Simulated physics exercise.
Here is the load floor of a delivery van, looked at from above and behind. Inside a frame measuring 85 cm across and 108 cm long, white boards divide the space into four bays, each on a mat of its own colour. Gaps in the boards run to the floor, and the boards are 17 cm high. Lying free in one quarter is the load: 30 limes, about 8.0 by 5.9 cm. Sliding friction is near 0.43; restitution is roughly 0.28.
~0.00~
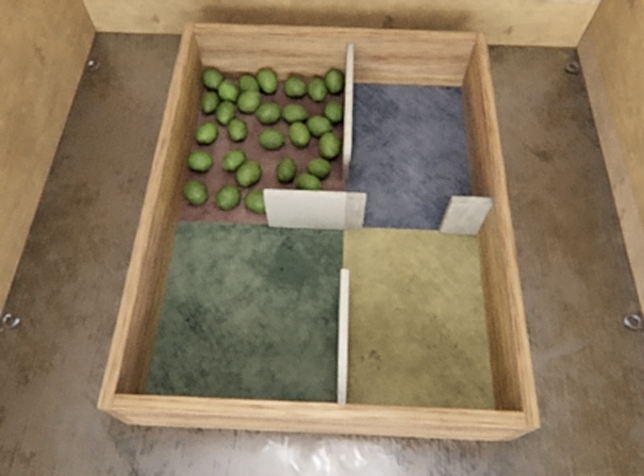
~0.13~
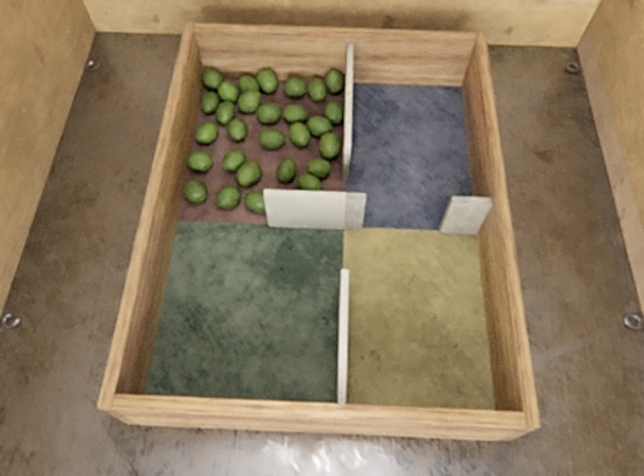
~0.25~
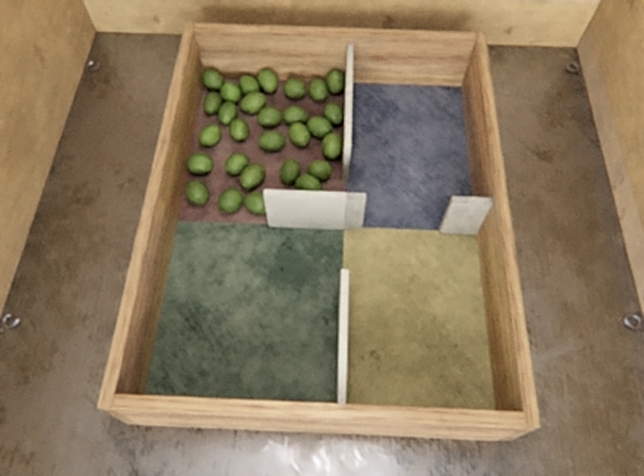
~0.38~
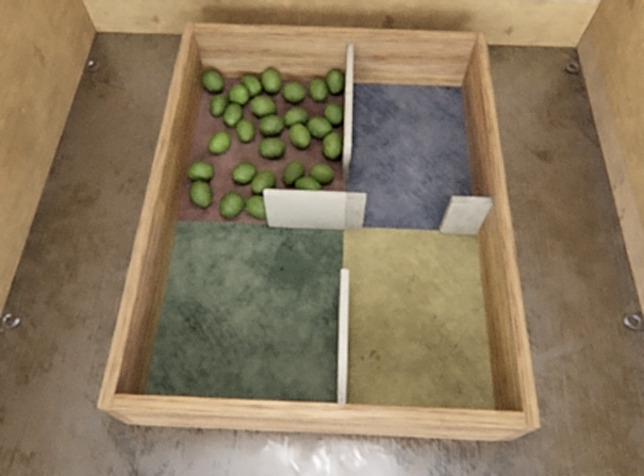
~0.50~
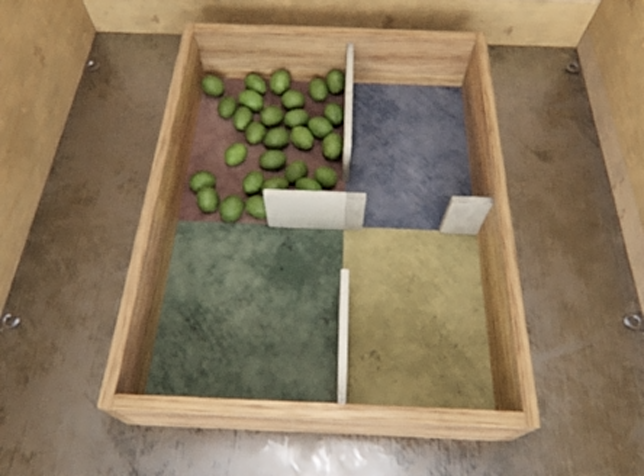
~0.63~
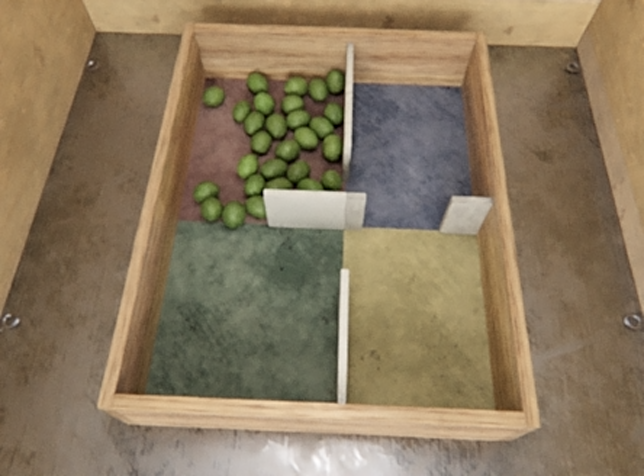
In a wooden frame, green limes on the red mat roll right and toward the viewer, bunching together.
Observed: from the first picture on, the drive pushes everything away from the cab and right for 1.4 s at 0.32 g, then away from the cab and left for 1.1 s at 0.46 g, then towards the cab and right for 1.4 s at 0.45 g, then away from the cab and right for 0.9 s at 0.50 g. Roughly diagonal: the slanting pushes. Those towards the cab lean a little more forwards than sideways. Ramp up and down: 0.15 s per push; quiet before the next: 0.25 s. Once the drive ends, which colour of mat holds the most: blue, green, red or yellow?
The red one.
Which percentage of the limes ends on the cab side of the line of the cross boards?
About 80 %.
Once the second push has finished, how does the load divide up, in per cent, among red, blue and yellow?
At that point the shares are red 50, blue 0 and yellow 0 per cent.
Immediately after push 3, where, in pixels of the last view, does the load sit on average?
On average, close to pixel (334, 133).
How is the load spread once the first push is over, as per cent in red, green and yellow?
You'd see red holding 90, green holding 10 and yellow holding 0 per cent.
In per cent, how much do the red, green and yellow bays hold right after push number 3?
The load sits as red 70 per cent, green 0 per cent and yellow 10 per cent.
After push 1 (1.64 s), 26 in the red bay, 3 in the green bay and 1 in the yellow bay.
After push 2 (2.99 s), 15 in the red bay, 14 in the green bay and 1 in the yellow bay.
After push 3 (4.64 s), 22 in the red bay, 4 in the blue bay and 4 in the yellow bay.
After push 4 (5.79 s), 15 in the red bay, 9 in the blue bay and 6 in the yellow bay.
When it is over (at 7.04 s), 15 in the red bay, 8 in the blue bay and 7 in the yellow bay.
